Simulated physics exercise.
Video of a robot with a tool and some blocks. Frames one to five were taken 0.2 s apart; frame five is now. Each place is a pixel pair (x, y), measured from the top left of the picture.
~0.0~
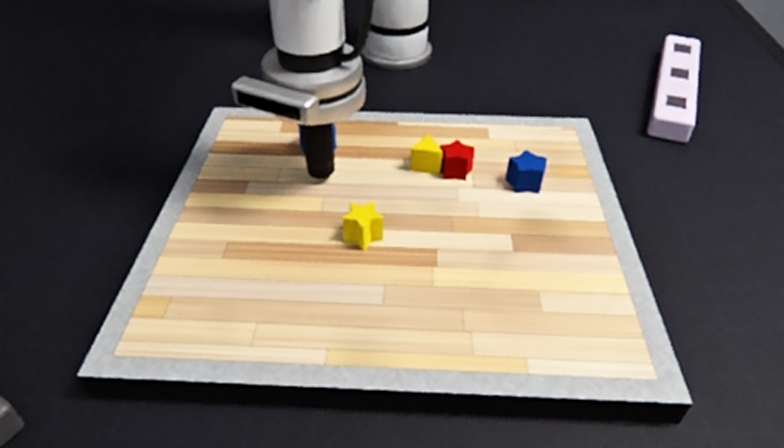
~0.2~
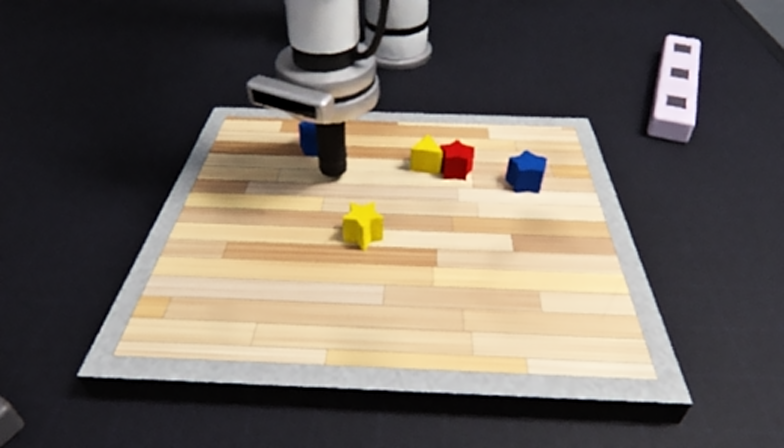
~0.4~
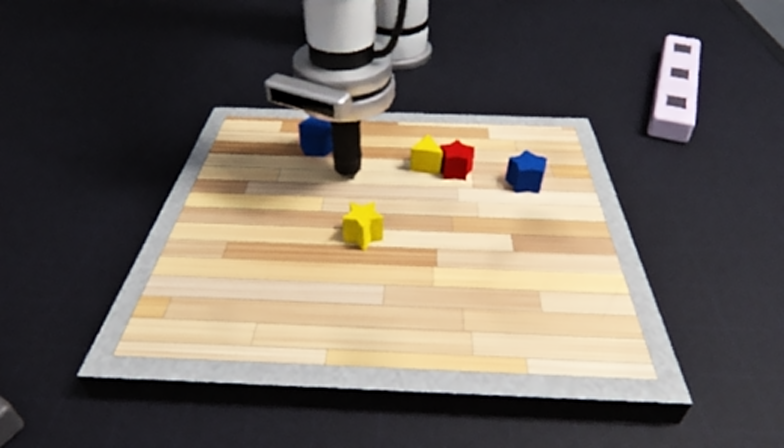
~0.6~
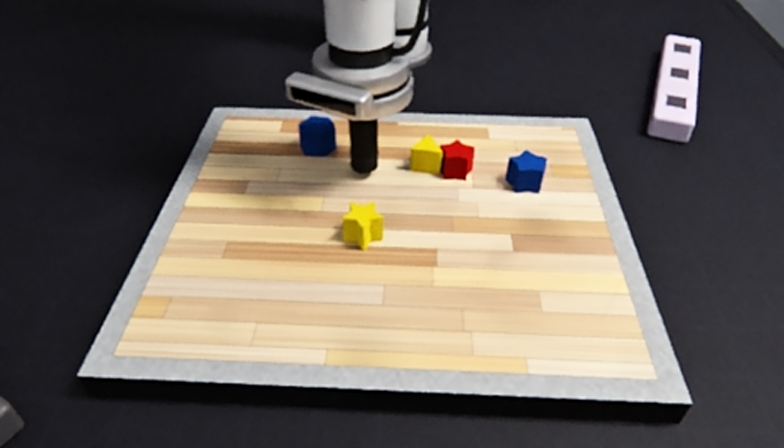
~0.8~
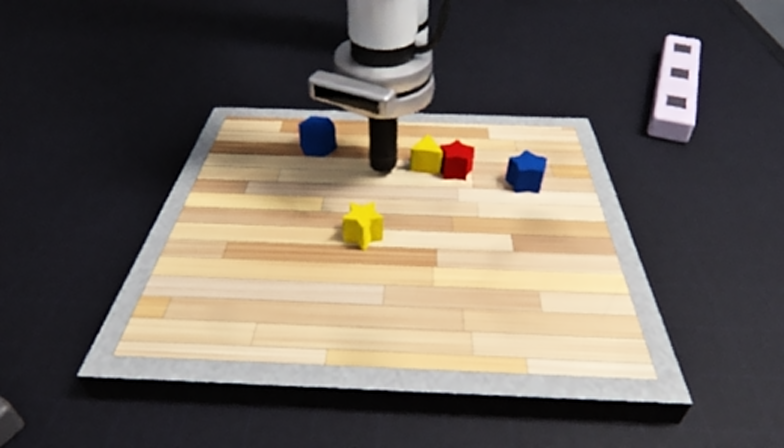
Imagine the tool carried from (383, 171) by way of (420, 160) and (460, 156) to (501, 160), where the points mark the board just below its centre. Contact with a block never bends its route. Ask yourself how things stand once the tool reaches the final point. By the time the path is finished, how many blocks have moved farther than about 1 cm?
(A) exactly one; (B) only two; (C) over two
B: Only two.
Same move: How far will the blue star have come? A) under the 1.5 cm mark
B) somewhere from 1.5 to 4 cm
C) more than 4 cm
Answer: A.
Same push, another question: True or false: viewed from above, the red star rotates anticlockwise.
My answer: False.
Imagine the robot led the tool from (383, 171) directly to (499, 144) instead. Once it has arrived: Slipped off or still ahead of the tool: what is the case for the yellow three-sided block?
By then it is beside or behind the tool.
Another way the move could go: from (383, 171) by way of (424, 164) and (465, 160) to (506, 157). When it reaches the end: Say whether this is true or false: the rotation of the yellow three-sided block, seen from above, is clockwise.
False
The first path, step by step. One third of the way, tool at (421, 153); yellow three-sided block at (443, 144); red star at (470, 150).
Two thirds of the way, tool at (461, 150); yellow three-sided block at (460, 148), turned 45° clockwise; red star at (486, 155), turned 20° clockwise.
At the end, tool at (502, 154); yellow three-sided block at (460, 148), turned 55° clockwise; red star at (488, 155), turned 20° clockwise; blue star unmoved.
